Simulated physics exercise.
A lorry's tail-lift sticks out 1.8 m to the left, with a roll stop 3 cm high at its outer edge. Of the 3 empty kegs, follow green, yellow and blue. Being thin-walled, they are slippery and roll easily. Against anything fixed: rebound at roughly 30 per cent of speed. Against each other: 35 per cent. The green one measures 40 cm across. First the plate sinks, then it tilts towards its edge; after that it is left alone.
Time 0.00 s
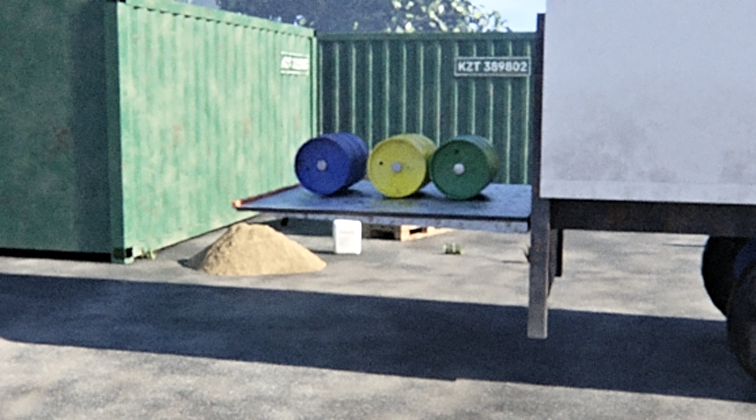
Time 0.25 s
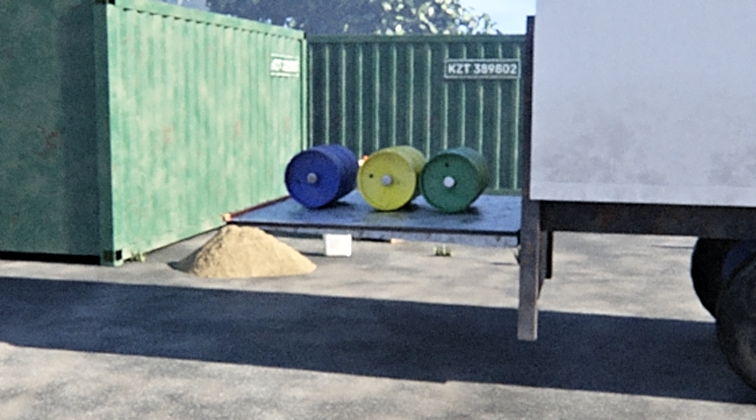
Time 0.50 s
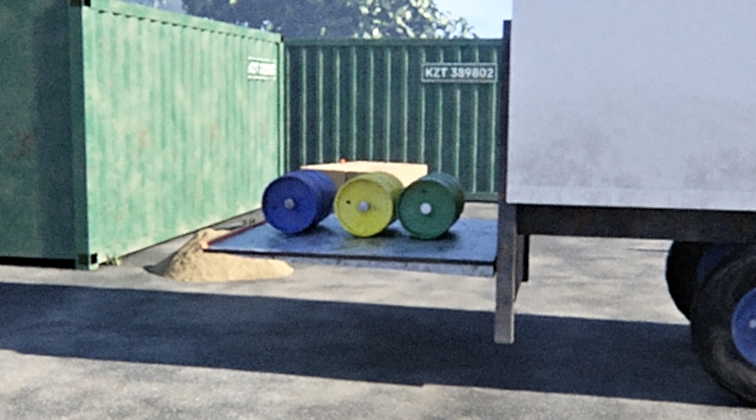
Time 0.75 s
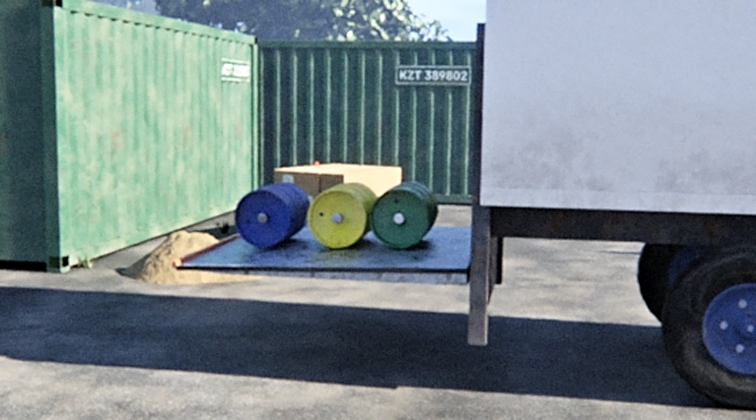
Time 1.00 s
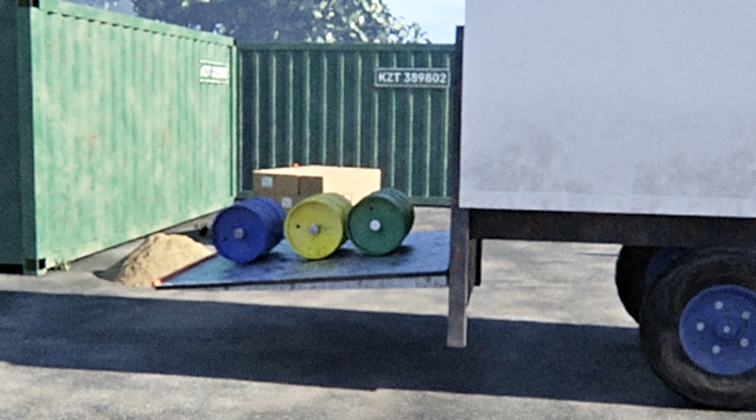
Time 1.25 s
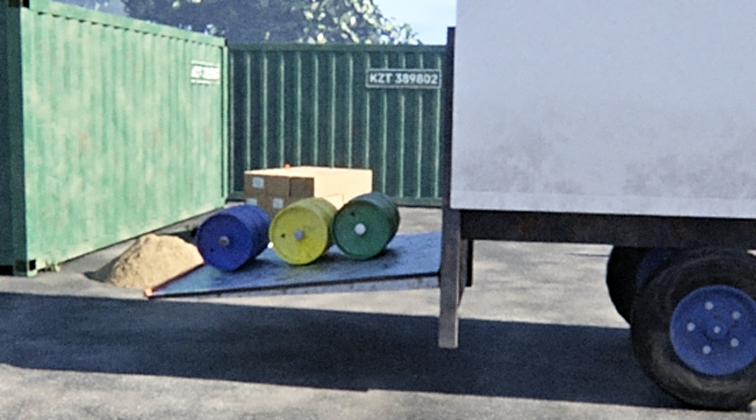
At the start, blue, yellow and green kegs lie side by side on a level plate jutting left from a lorry, near green containers. The plate sinks, revealing boxes behind, then its left edge tilts downward, and the three kegs shift slightly left along it, still together.
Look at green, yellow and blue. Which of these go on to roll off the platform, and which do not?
Green - goes on to, yellow - goes on to, blue - goes on to.
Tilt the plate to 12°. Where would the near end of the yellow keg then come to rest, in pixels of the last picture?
I'd put it somewhere around (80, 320).
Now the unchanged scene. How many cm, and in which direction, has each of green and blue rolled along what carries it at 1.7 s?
Green 20 left, blue 20 left.
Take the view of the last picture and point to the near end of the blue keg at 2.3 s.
(162, 248), roughly.
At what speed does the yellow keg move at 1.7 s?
Speed approx. 0.5 m/s.
After 1.7 s, green is on the plate, 105 cm from the stop, rolling left; yellow is on the plate, 60 cm from the stop, rolling left; blue is on the plate, 10 cm from the stop, rolling left; 0 gone from the plate.
After 2.3 s, green is on the plate, 65 cm from the stop, rolling left; yellow is on the plate, 25 cm from the stop, rolling left; blue is over the stop and falling; 1 gone from the plate.
After 2.8 s, green is on the plate, 35 cm from the stop, rolling left; yellow is over the stop and falling; blue is on the ground; 2 gone from the plate.
After 3.5 s, green is over the stop and falling; yellow is on the ground; blue is off the lift, on the ground; 3 gone from the plate.
At rest (6.2 s), green is off the lift, on the ground; yellow is off the lift, on the ground; blue is off the lift, on the ground; 3 gone from the plate.
